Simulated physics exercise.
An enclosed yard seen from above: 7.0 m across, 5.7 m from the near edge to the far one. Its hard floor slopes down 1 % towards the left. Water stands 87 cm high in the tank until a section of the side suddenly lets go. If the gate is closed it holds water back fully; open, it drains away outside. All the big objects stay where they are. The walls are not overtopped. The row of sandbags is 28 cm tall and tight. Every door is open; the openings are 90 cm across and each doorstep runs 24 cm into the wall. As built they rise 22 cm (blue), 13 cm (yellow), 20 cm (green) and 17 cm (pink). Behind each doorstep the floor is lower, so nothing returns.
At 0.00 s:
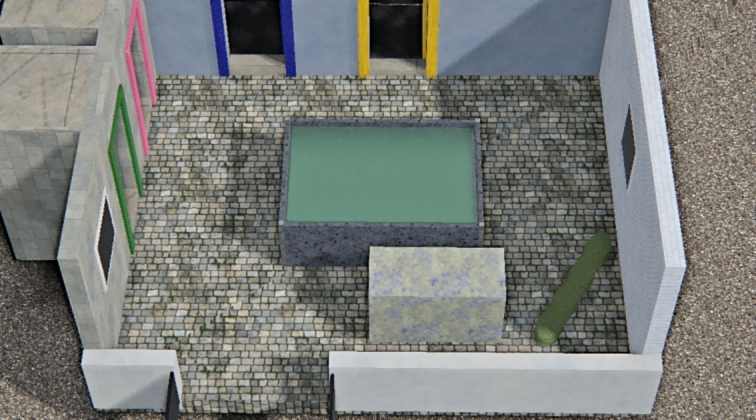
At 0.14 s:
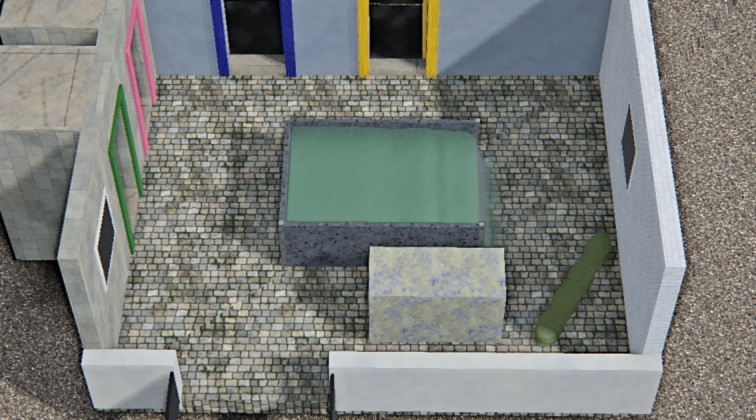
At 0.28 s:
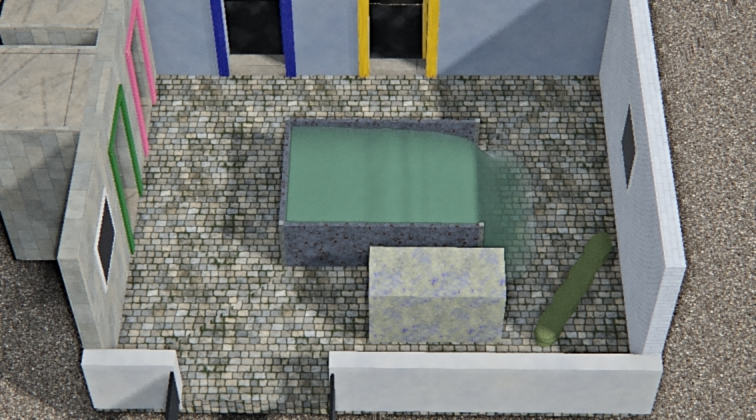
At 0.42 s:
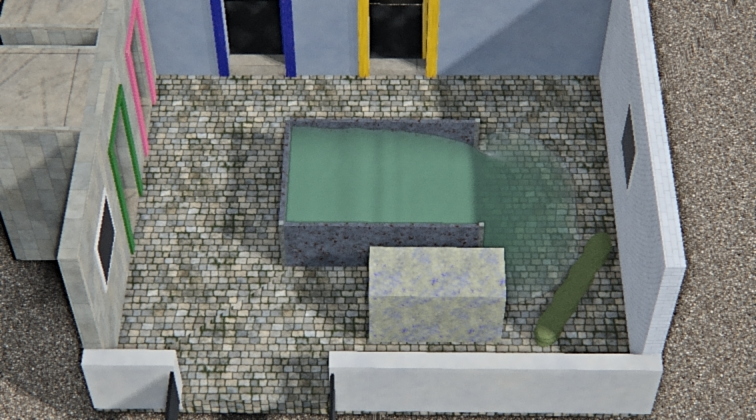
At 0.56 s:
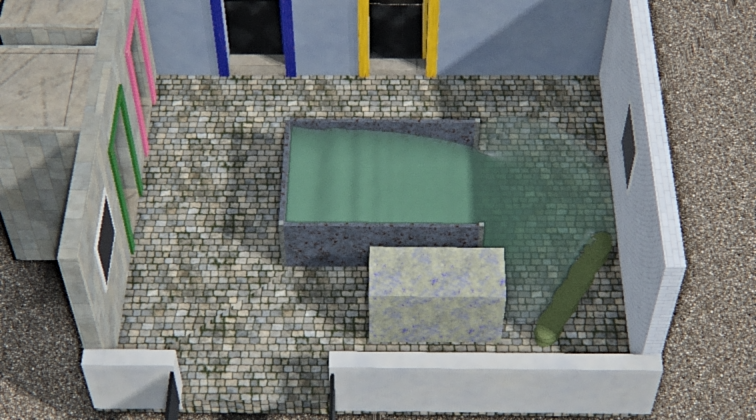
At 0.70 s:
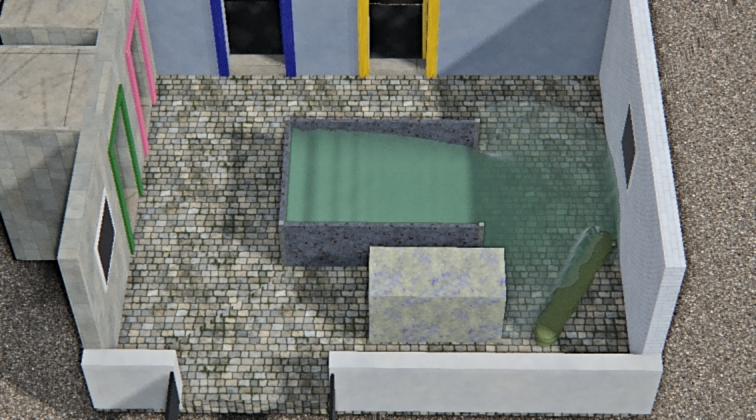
Green water pours from the right side of a stone tank and spreads across the paved yard.
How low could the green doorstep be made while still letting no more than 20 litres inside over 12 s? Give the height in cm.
Close to 8.5 cm is just enough.
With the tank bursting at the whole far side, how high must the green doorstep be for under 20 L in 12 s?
Some 10.0 cm.
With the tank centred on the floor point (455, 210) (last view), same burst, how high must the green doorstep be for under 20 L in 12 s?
About 10.0 cm.
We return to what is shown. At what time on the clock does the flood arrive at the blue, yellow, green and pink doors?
Arrival: Blue 3.0 s, yellow 2.4 s, green 4.0 s, pink 3.8 s.
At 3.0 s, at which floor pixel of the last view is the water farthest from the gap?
Near (282, 80).
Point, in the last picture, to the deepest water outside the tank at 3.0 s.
At about (579, 80).
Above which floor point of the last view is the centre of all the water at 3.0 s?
At about (490, 202).
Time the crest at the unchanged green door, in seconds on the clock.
Around 9.0 s.
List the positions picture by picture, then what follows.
In the first picture, still water, 87 cm deep, in the tank at (382, 175); the green door at (126, 178) is dry.
In the second picture, the front is at a hidden place, 0.3 m from the gap at (475, 198); 0.6 m2 of floor is wet, 87 cm left at the back.
In the third picture, water pours out at (475, 202) and has run 0.8 m, to (529, 255); about 14 cm deep outside, 87 cm at the back.
In the fourth picture, water pours out at (475, 203) and has run 1.4 m, to (574, 242); about 12 cm deep outside, 87 cm at the back.
In the fifth picture, the gap is at (475, 204), the front 2.0 m out at (616, 239); the back of the tank holds 86 cm.
In the sixth picture, water pours out at (475, 204) and has run 2.1 m, to (604, 135); about 11 cm deep outside, 79 cm at the back; 5.1 m in a straight line remain to the green door at (126, 178).
After 1.4 s water covers 25 % of the floor, deepest (60 cm) near (606, 226); it has not reached the green door.
After 3.0 s water covers 50 % of the floor, deepest (50 cm) near (579, 80); it has not reached the green door.
After 12.0 s water covers 95 % of the floor, deepest (16 cm) near (113, 384); 10 cm at the green door, 0 litres in over its 20 cm doorstep.
At the green door as built, the water arrived by 4.3 s and peaked near 12 cm at 9.2 s.
Run again over the same 12 s with other heights there, 32 litres in over 7.5 cm, 5 litres over 10.5 cm. The limit of 20 litres is kept from about 8.5 cm up.
